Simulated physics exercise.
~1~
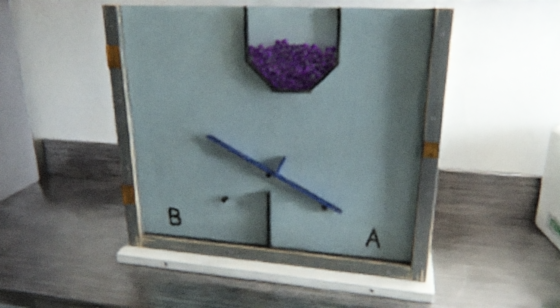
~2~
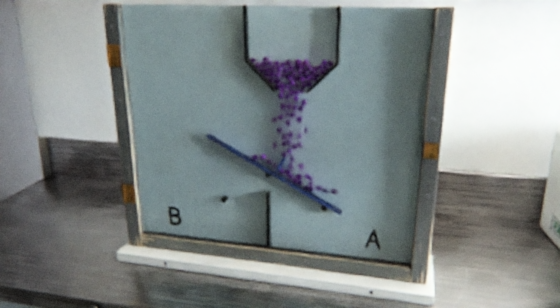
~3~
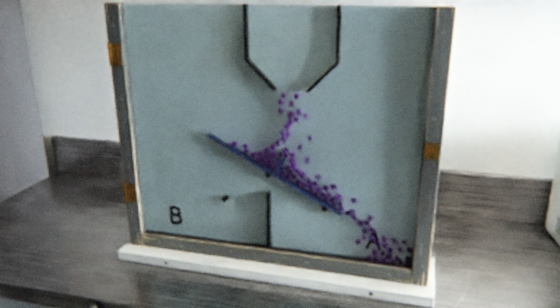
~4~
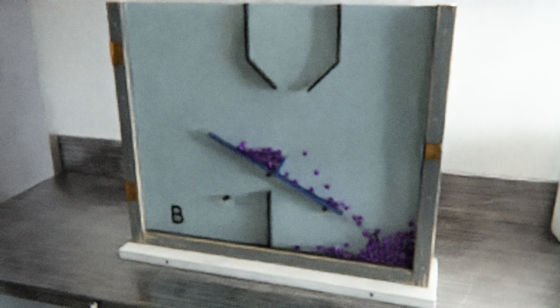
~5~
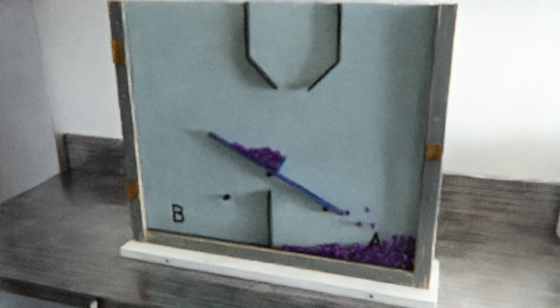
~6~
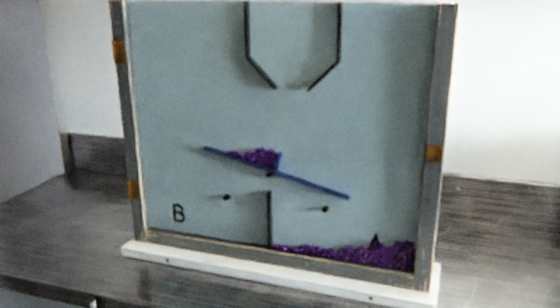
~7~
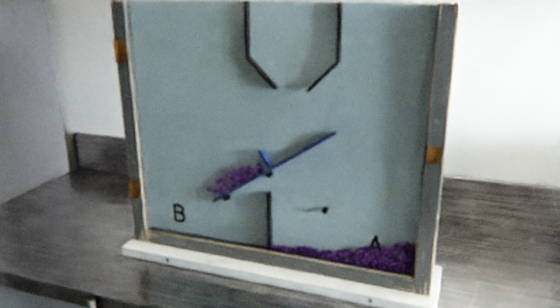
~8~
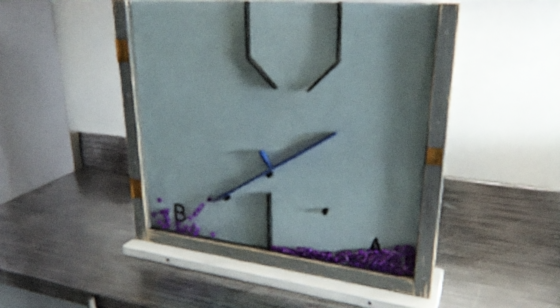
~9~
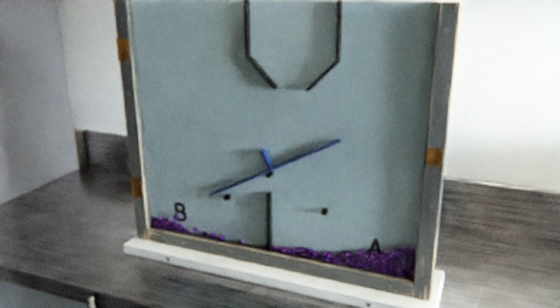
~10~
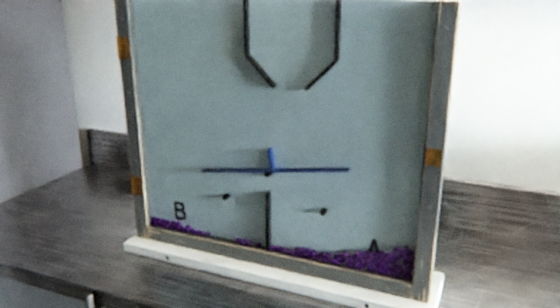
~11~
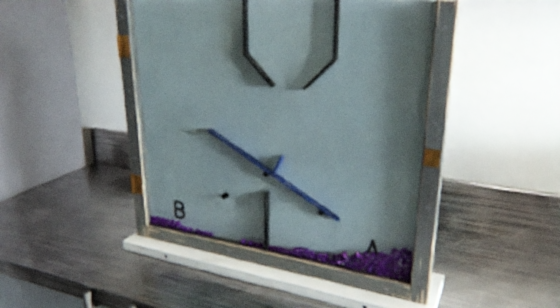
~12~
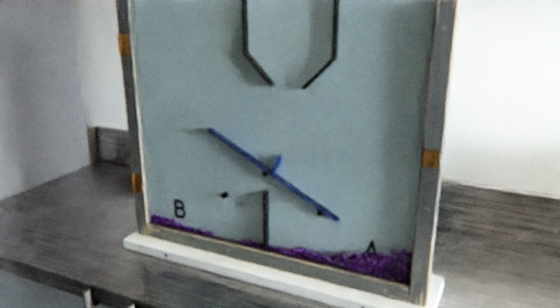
Purple beads fill a dark-outlined hopper at the top of a shallow, pale blue-grey upright case on a grey counter, seen from the front as the view drifts slightly sideways. Below, a blue tray slopes down to the right above two bins, B on the left and A on the right. The beads pour onto the tray, and most slide into bin A while a pile gathers on its upper left side. The tray then tips left, spilling that pile into bin B. Emptied, it swings back and rests sloping down to the right, with most beads in A and a smaller share in B.
